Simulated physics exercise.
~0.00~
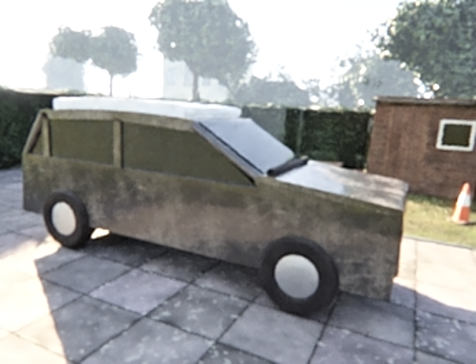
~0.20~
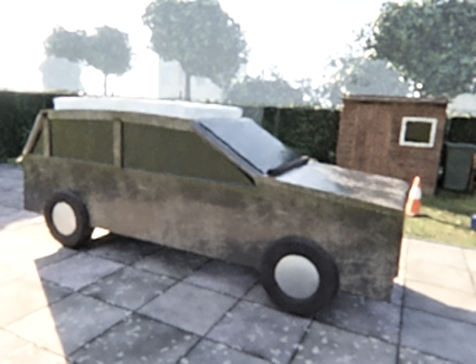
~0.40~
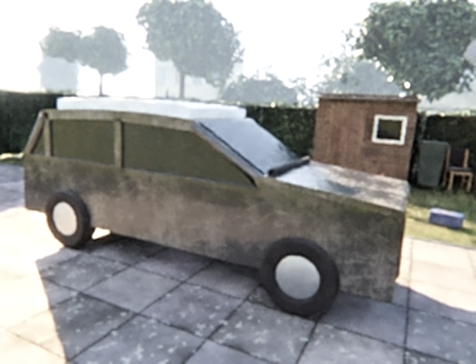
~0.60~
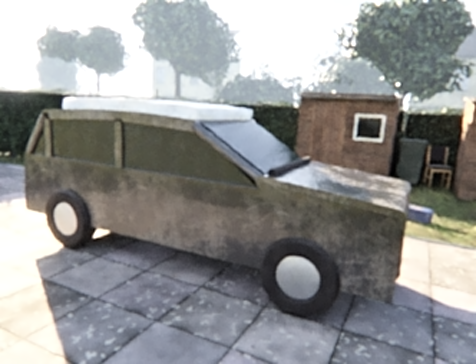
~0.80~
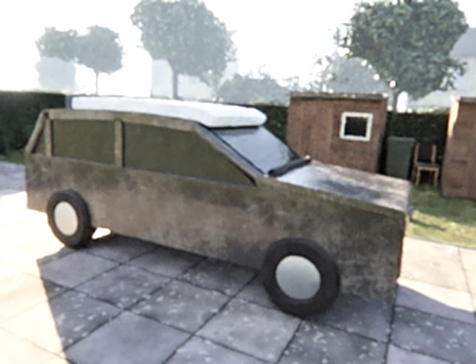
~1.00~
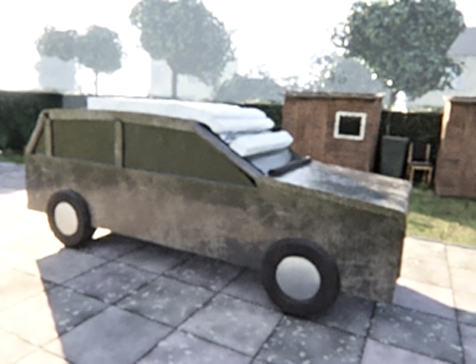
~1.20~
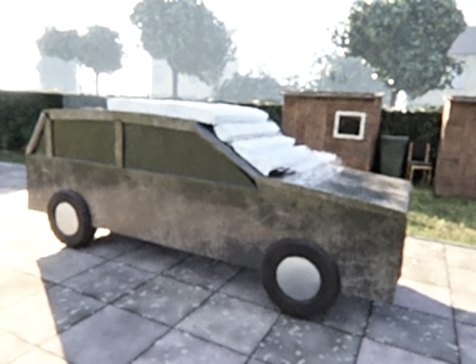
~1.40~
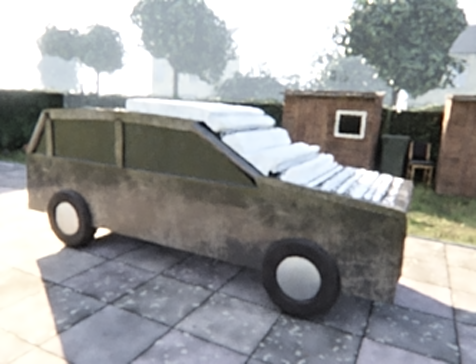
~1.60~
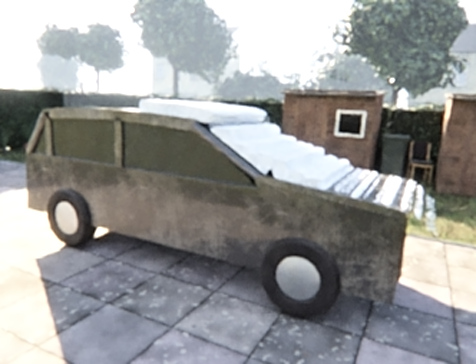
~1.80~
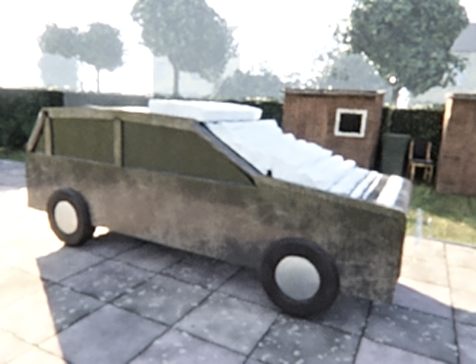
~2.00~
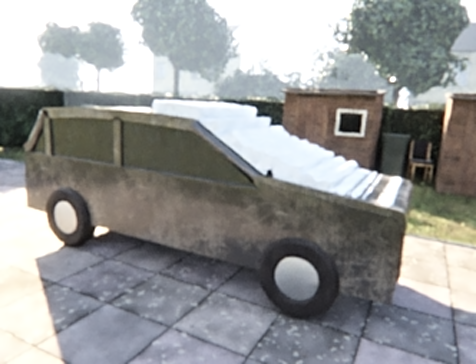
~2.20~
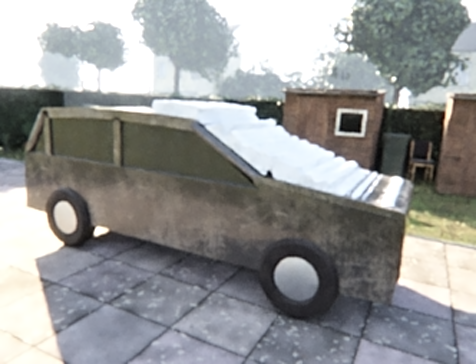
On a paved yard with a hedge, trees and a brick-coloured shed behind, a boxy, grimy car carries a white slab of snow on its roof; the background shifts, then stills, and the snow slides forward, breaking over the windscreen and bonnet, where it settles in ridges, some remaining on top.
